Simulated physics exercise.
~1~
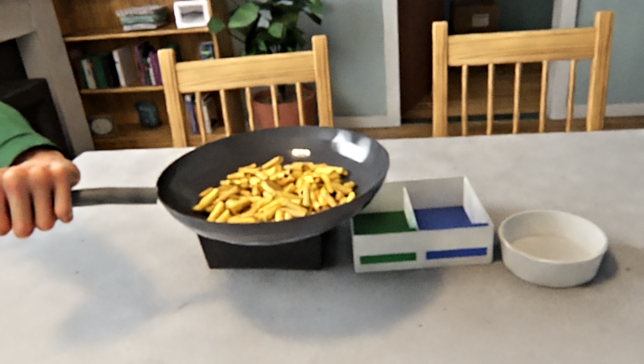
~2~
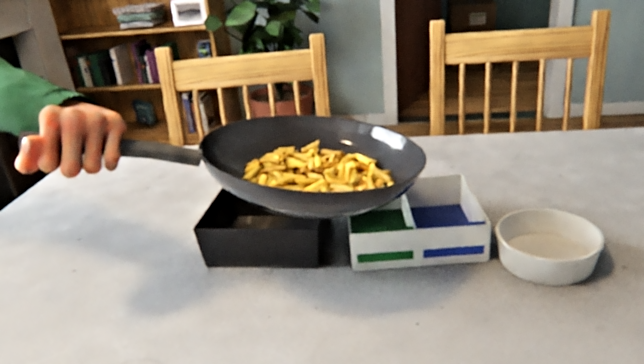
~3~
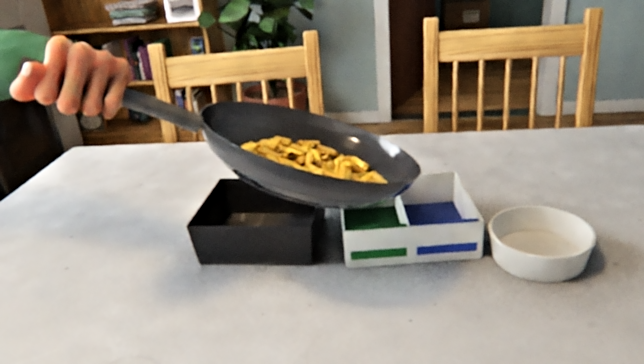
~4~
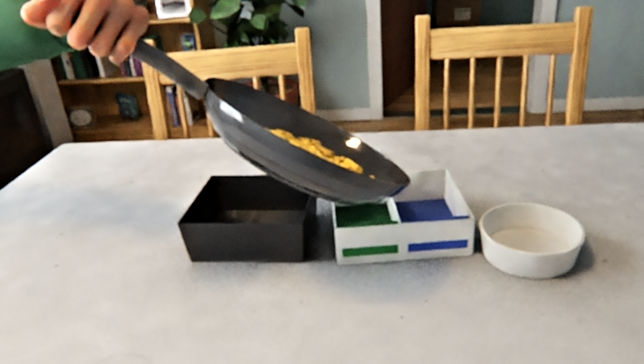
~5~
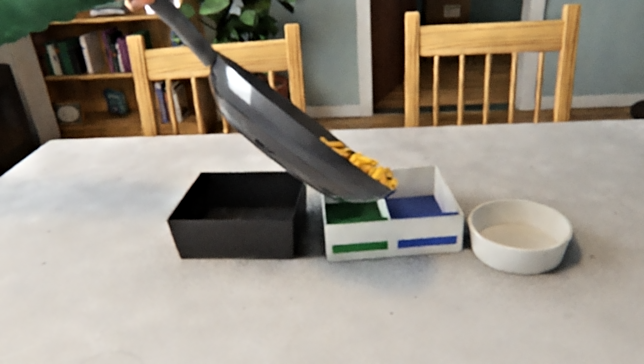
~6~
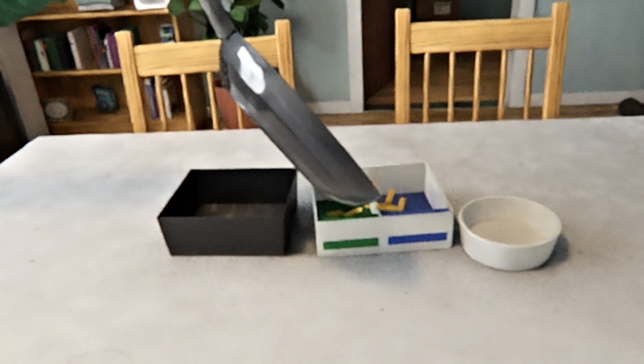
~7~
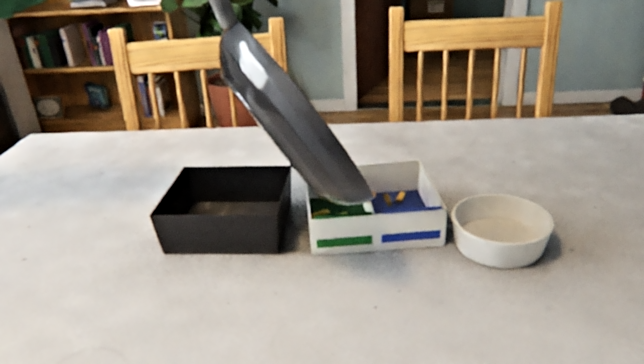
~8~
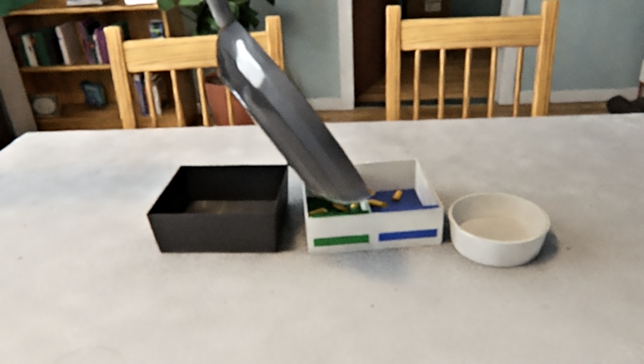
On a pale table with wooden chairs behind it, a hand tilts a dark pan of yellow pasta steeply over a white tin with green and blue sections, between a black tin and a white dish, until a few pieces lie in both sections and the pan stays tipped.
